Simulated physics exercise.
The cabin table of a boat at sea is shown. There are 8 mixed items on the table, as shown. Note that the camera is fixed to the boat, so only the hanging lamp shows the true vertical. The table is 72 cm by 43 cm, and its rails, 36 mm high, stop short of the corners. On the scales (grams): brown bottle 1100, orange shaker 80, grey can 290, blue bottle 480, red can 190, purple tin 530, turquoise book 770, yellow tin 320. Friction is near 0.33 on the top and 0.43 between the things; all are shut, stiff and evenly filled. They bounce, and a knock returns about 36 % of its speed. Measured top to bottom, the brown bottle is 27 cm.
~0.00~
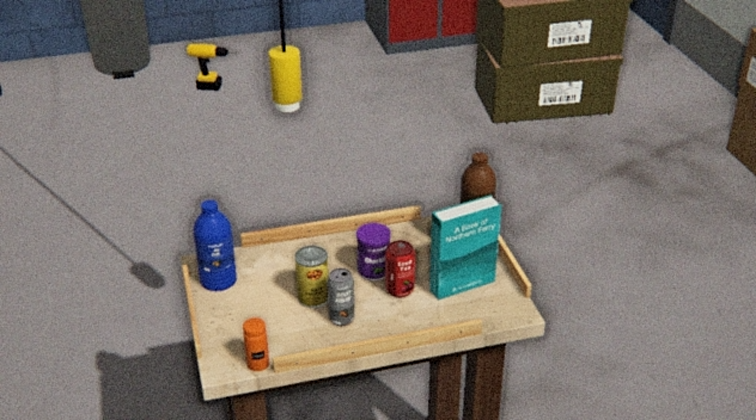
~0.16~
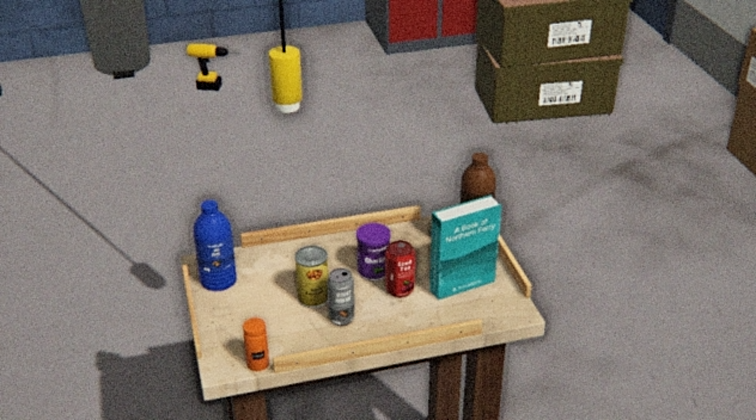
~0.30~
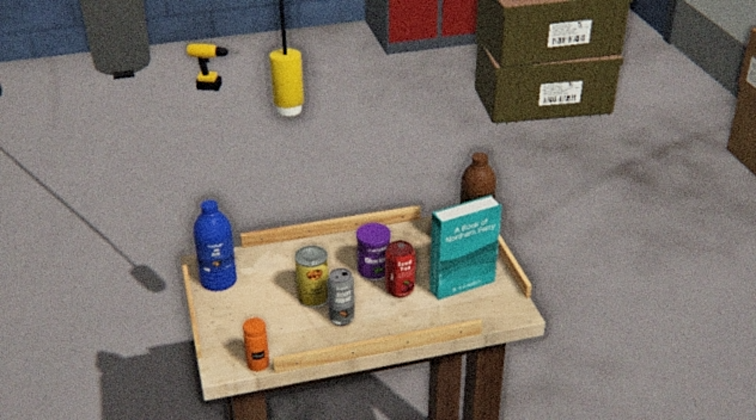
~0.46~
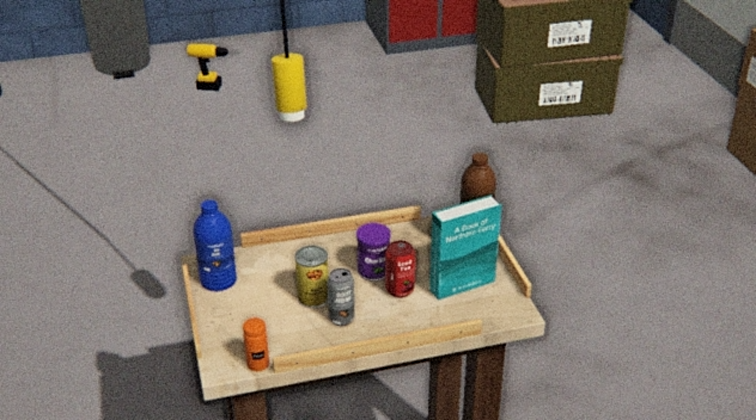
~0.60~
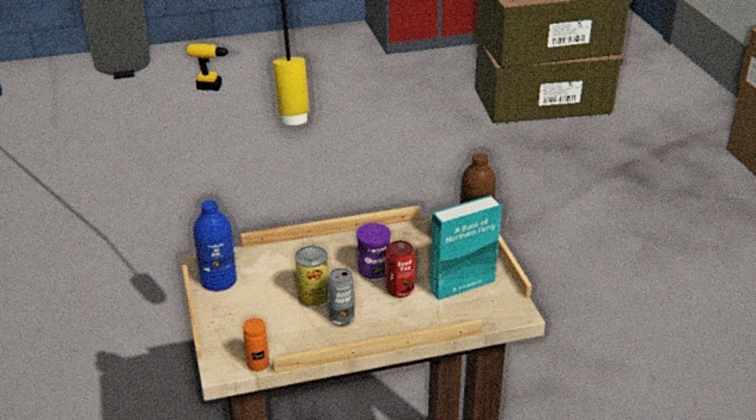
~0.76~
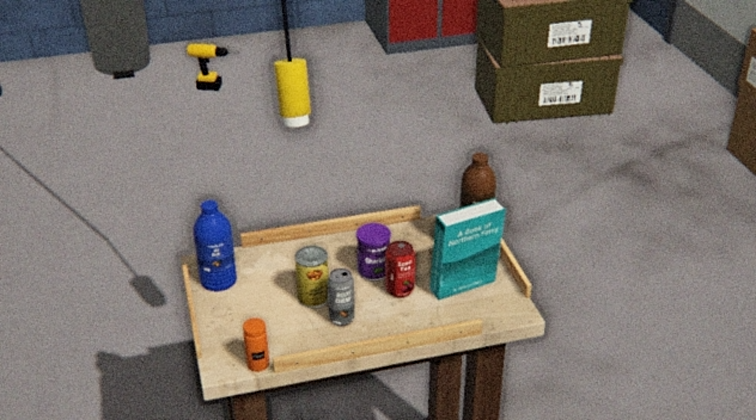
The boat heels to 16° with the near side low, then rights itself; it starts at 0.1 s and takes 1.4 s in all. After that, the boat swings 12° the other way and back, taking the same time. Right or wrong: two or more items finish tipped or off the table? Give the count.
Wrong, one.
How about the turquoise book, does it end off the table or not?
Turquoise book: Goes out of bounds.
By 1.36 s, floor tilted 2°, near side down; turquoise book now off the table.
By 1.86 s, floor tilted 6°, far side down.
When it is over (3.4 s), off the table, turquoise book; the other 7 within 5 cm of the start. End places, in pixels of the last picture, brown bottle near (477, 206), orange shaker near (256, 345).
